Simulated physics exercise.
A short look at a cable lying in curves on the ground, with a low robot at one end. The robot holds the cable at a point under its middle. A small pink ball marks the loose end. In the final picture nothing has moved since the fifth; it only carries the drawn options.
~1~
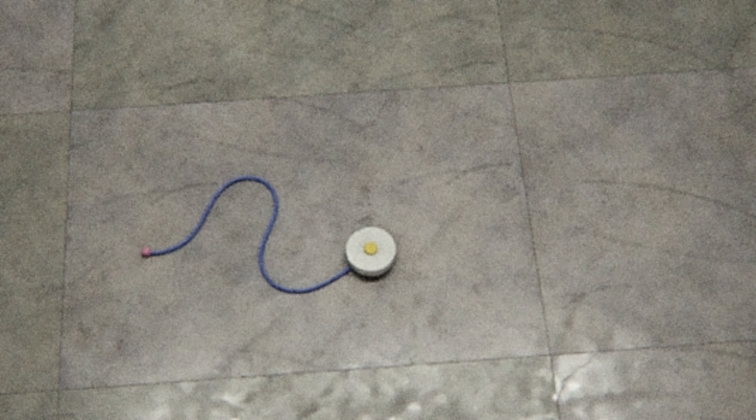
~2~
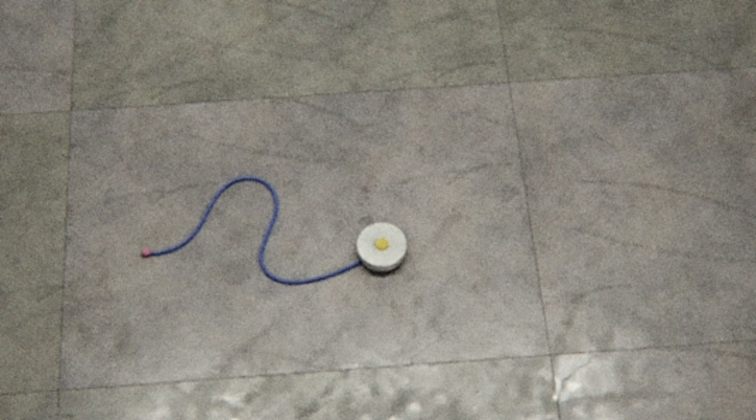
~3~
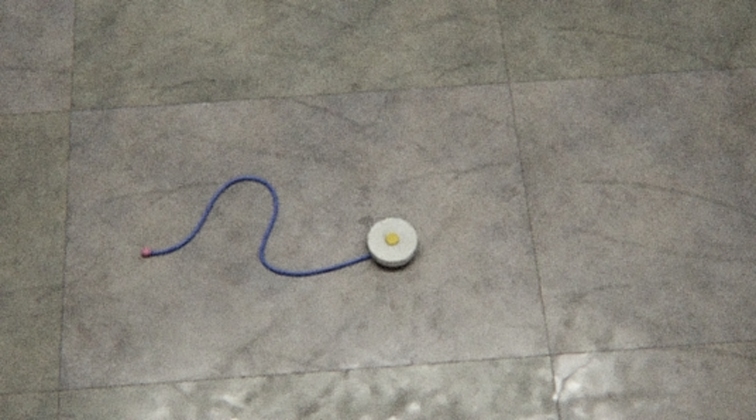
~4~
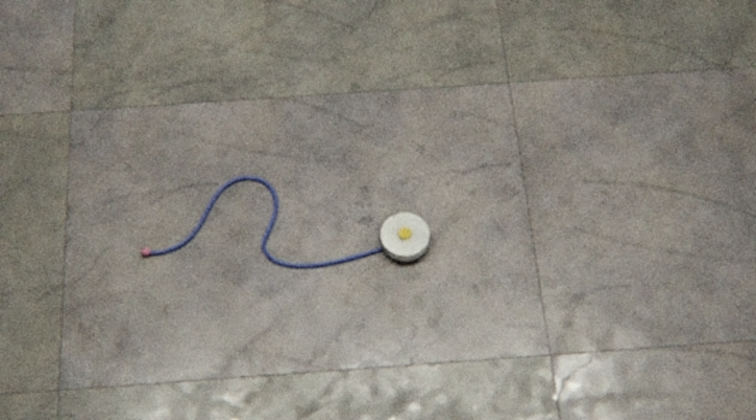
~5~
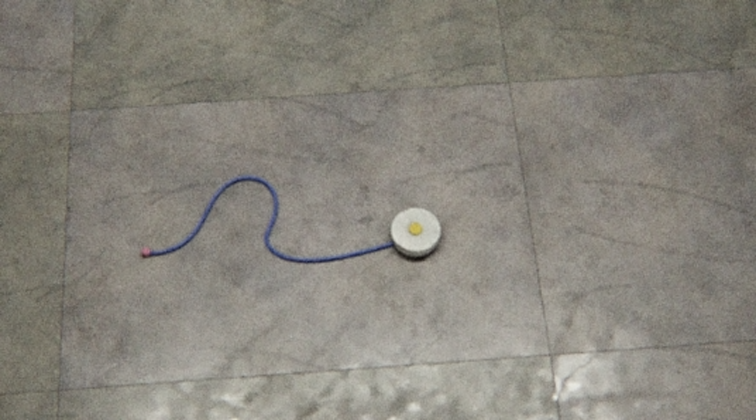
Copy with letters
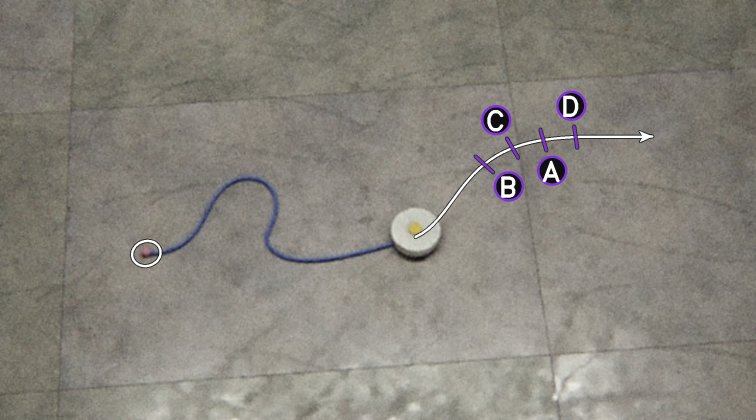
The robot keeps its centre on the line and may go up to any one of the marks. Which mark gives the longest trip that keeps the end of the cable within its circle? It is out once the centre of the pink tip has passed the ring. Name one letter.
No farther than C.
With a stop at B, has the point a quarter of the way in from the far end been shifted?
No.
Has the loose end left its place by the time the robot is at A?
By then, yes.
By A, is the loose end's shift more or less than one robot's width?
By then, less.
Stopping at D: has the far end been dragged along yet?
Yes.
On the marked copy, A at (543, 140); B at (484, 164); C at (513, 148); D at (576, 137); the ring at (146, 253); the route from (415, 237) via (516, 147) to (653, 136).
Following C. Soon after the start, robot (450, 200), middle of the cable (276, 209), free end (146, 252).
Later, robot (479, 165), middle of the cable (294, 204), free end (146, 252).
In the end, robot (513, 144), middle of the cable (326, 192), free end (148, 252); the free end is still in its ring.
As for the rest, A drags the free end to (176, 241); B is safe but short; D drags the free end to (207, 229).
